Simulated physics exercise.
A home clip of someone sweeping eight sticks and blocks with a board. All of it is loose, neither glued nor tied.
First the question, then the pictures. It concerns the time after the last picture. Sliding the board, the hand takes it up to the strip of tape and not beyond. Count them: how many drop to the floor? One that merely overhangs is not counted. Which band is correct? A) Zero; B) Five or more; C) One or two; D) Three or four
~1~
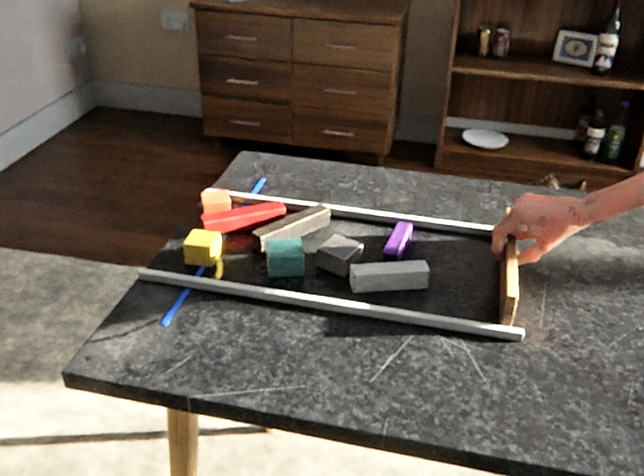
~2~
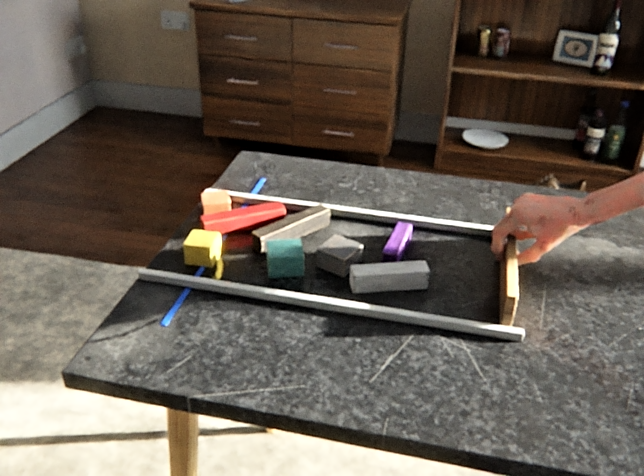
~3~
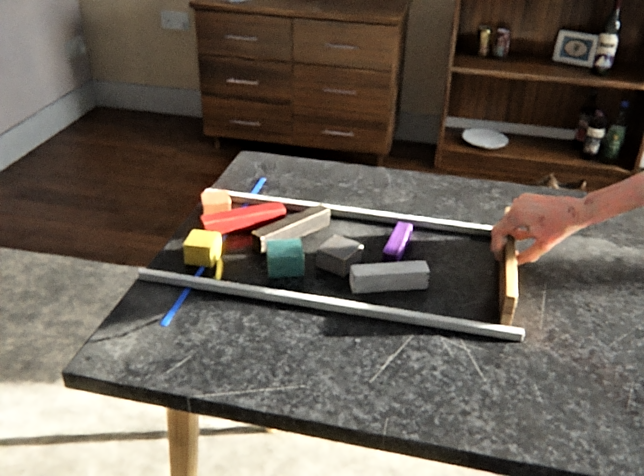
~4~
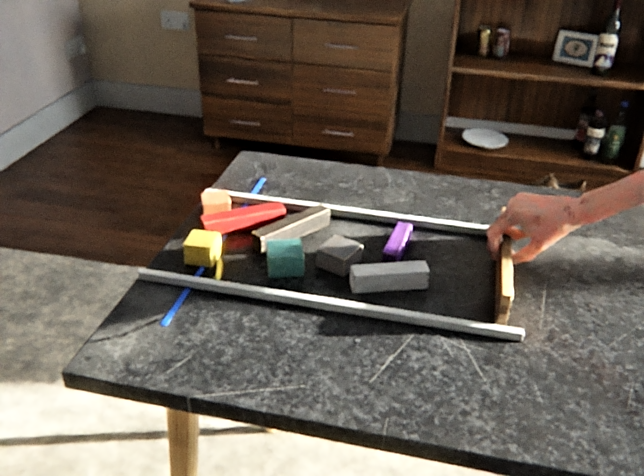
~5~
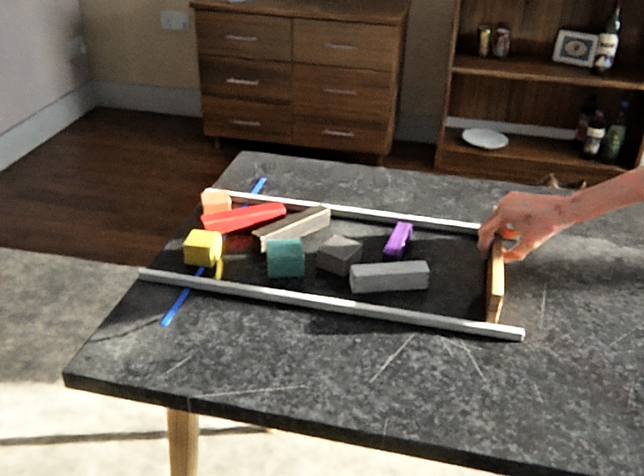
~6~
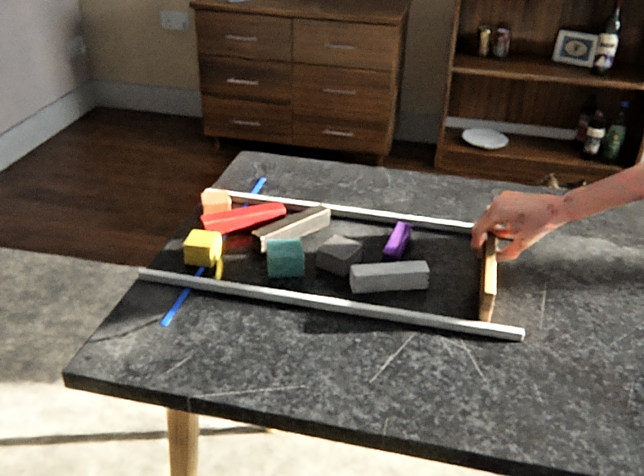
Three or four.
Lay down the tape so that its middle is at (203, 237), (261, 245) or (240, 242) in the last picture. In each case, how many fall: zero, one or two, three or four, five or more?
In turn: Five or over; none; one to two.
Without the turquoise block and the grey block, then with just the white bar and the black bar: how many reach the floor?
Count of fallen: 1 / 0.
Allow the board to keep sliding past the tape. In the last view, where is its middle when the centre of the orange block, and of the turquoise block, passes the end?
Around (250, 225), then around (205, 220).
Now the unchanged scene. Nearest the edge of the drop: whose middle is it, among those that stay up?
Closest at the end: The black bar.
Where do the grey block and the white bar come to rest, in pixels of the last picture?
In the last picture the grey block sits around (187, 232) and the white bar around (198, 253).
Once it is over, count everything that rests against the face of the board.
That number would be 2.
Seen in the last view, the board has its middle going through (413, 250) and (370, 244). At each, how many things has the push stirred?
So far 1, and 3 at the second.
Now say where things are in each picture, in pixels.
The first frame shows orange block (216, 204); yellow block (203, 248); red stick (244, 219); board (508, 264); tape (222, 239).
The second frame shows yellow block (203, 248); board (508, 264).
The third frame shows red stick (244, 219); white bar (389, 277).
The fourth frame shows orange block (216, 204); purple stick (397, 245).
The fifth frame shows yellow block (203, 248); turquoise block (285, 258).
The sixth frame shows orange block (216, 204); yellow block (203, 248); red stick (244, 219); board (488, 261); tape (222, 239).
Early on, none off yet; orange block at rest near (216, 204); yellow block at rest near (203, 248); red stick at rest near (244, 219).
Finally, the number that fall off is three or four; lost, red stick, yellow block and orange block.
